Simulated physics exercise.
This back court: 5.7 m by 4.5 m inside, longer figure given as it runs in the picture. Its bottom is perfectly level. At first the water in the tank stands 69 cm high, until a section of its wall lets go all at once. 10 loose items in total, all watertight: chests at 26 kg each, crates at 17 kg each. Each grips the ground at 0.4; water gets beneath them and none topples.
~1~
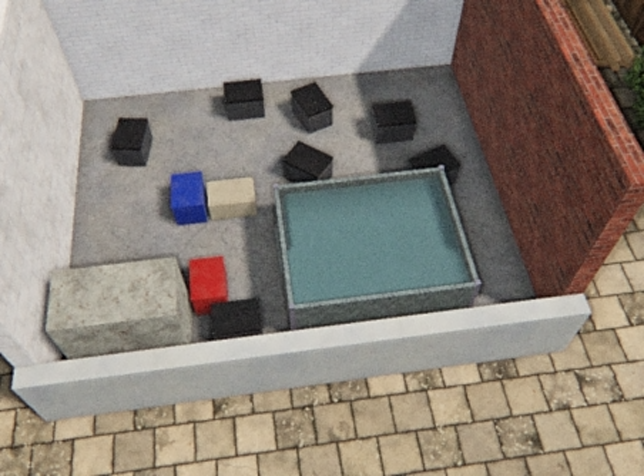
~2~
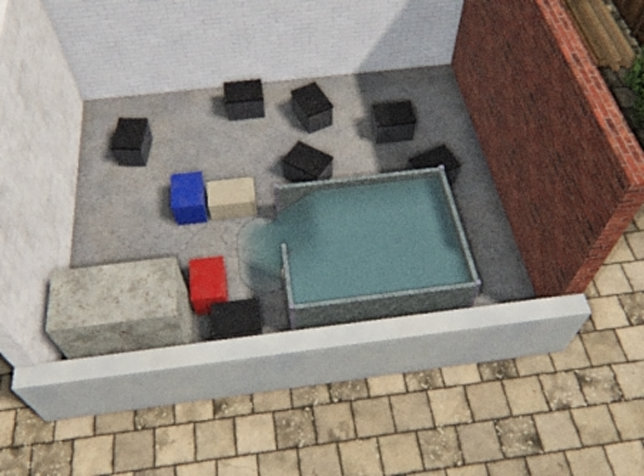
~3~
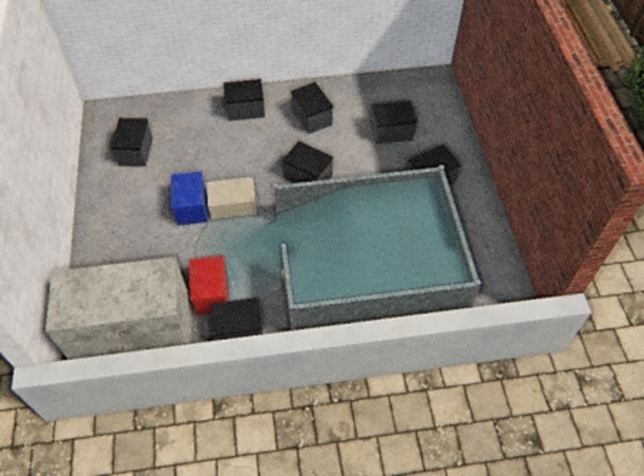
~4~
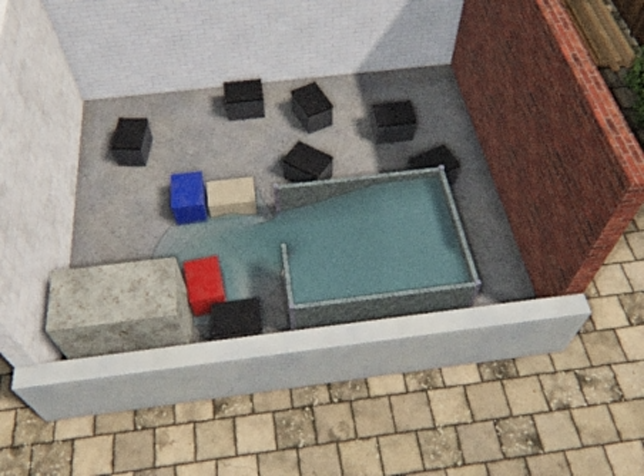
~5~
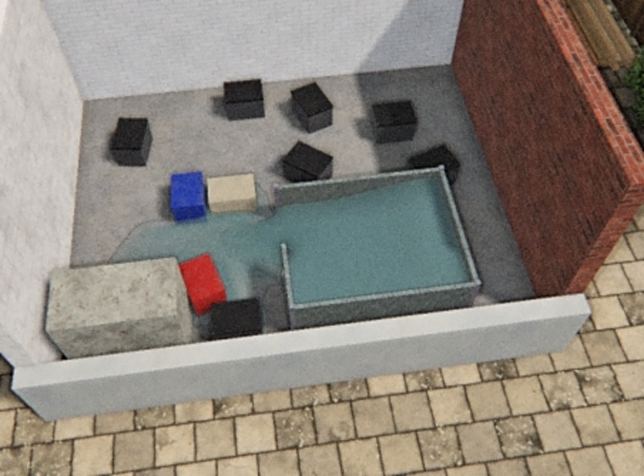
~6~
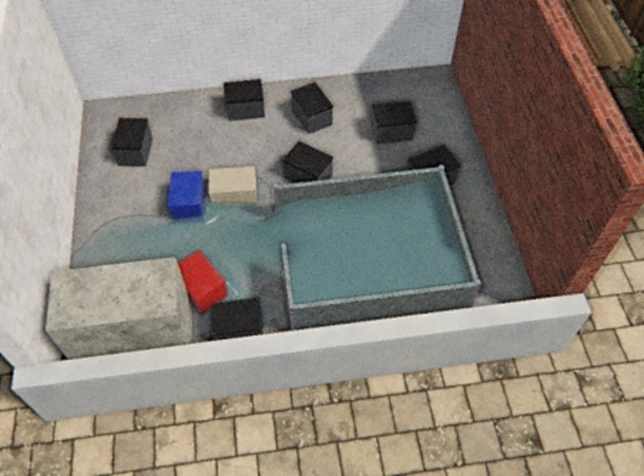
The clip shows a walled court with scattered boxes and a tank of water; an opening appears in the tank's left side, water spreads leftward across the floor, and the red box turns and shifts slightly, then the blue one moves barely.
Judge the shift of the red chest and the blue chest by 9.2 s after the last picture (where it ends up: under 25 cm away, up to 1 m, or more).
Outcome: The red chest is taken well away. The blue chest is taken well away.
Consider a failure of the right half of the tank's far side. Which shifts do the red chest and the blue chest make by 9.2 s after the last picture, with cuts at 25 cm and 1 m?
In that case the red chest creeps a small distance while the blue chest creeps a small distance.
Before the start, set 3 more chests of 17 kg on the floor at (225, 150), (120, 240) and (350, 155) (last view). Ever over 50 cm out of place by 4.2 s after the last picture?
In that order: More, past it, under.
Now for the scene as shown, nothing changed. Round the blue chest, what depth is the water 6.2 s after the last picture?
Somewhere close to 14 cm.
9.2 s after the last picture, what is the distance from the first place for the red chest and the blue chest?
About 350 and 350 centimetres.
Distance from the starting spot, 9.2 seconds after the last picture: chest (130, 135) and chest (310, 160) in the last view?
Taken in order, the shifts are 450 cm and 0 cm.
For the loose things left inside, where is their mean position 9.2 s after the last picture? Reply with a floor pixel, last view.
Centre of the remaining things: Roughly (328, 149).
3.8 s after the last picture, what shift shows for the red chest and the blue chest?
By then roughly 250 cm and 200 cm, respectively.
Then, 1.2 s after the last picture the red chest is near (103, 272), 1.2 m from its start, afloat; the blue chest is near (99, 147), 1.4 m from its start, afloat; 2 afloat.
Then, 3.8 s after the last picture the red chest is near (93, 139), 2.7 m from its start, afloat; the blue chest is near (110, 94), 2.1 m from its start, afloat; 3 afloat.
Then, 6.2 s after the last picture the red chest is near (151, 83), 3.4 m from its start, afloat; the blue chest is near (267, 83), 2.1 m from its start, afloat; 3 afloat.
Then, 9.2 s after the last picture the red chest is near (273, 73), 3.5 m from its start, aground; the blue chest is near (390, 80), 3.4 m from its start, aground; 2 afloat.
